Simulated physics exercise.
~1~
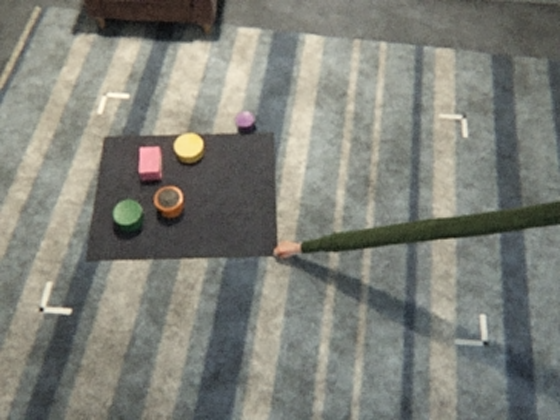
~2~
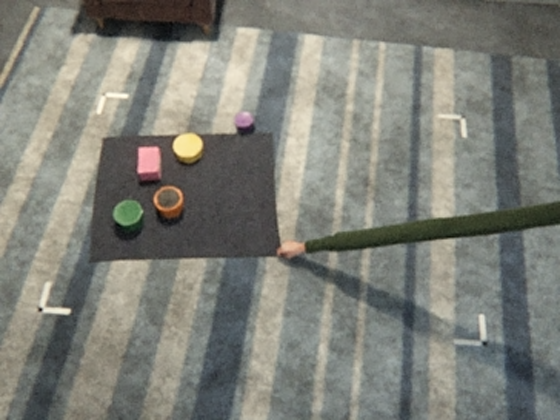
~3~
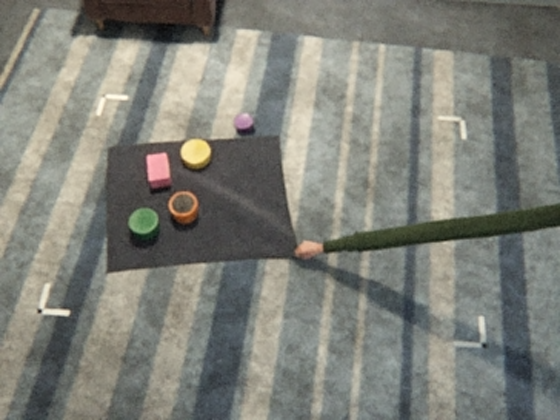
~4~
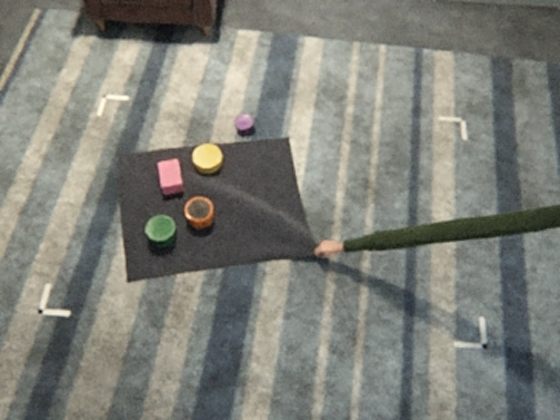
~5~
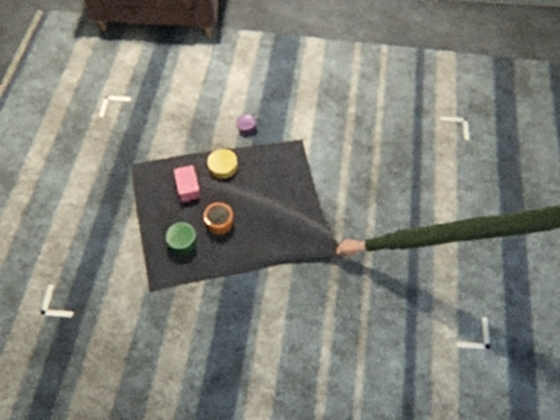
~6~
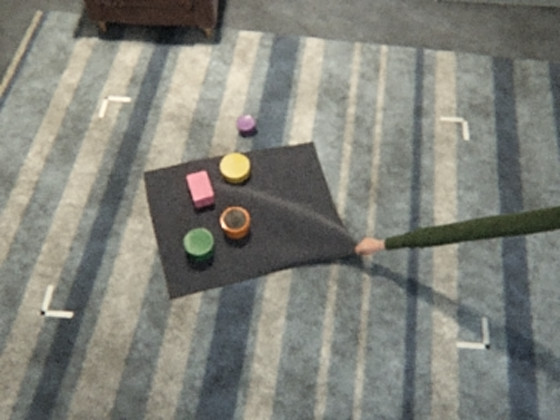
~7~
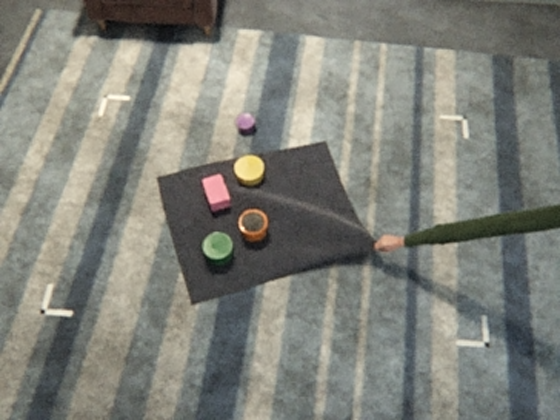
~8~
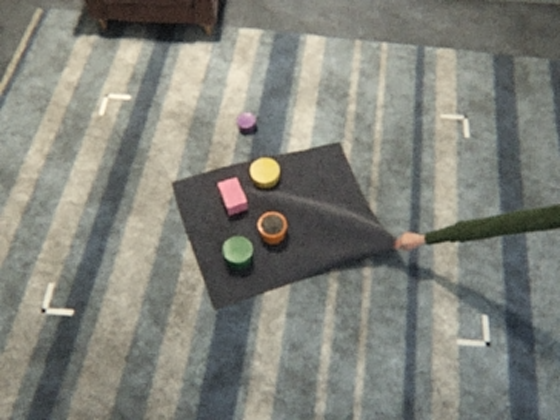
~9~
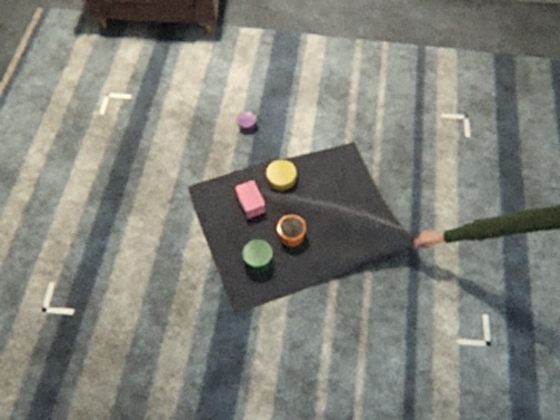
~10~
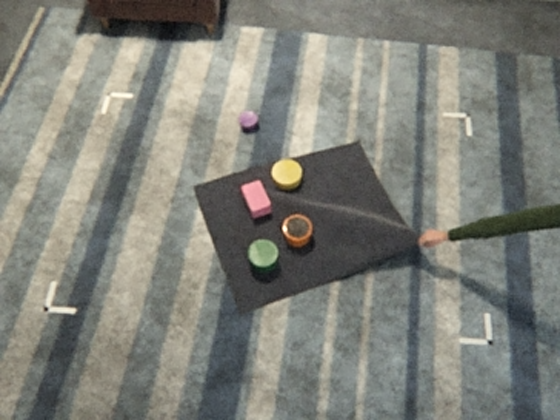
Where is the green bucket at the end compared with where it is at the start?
It starts on the left side of the rug and ends well to the right and a little lower, near the middle of the taped area, still on the dark sheet.
